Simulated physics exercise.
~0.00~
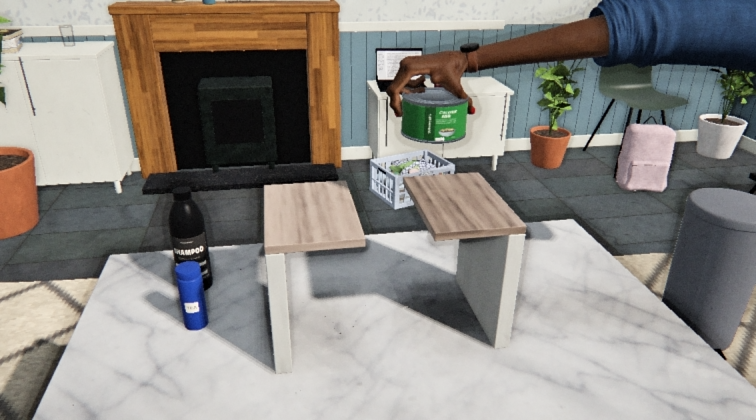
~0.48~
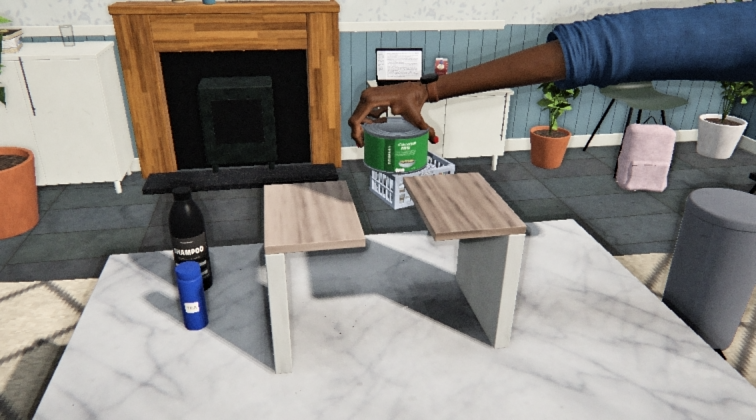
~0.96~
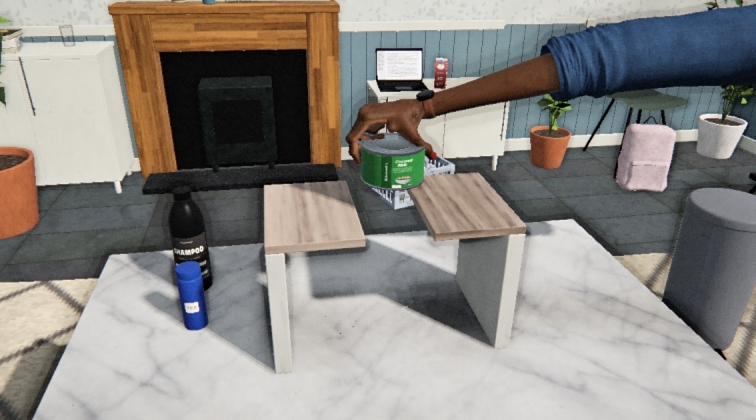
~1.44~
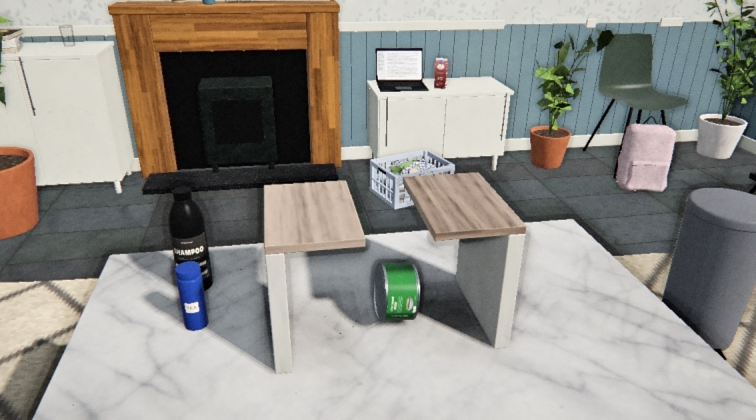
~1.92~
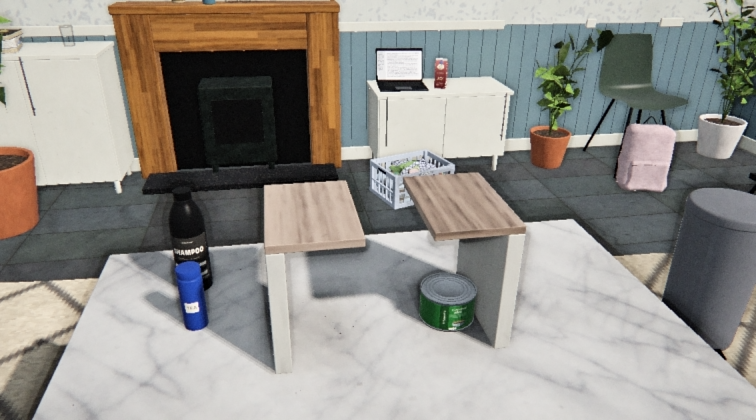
The footage shows a hand lowering a green tub over the slot between two wood-topped ledges, beside a black bottle and a blue container. Released, the tub drops through the gap, tipping onto its side, and ends upright on the marble table near the right ledge's support.
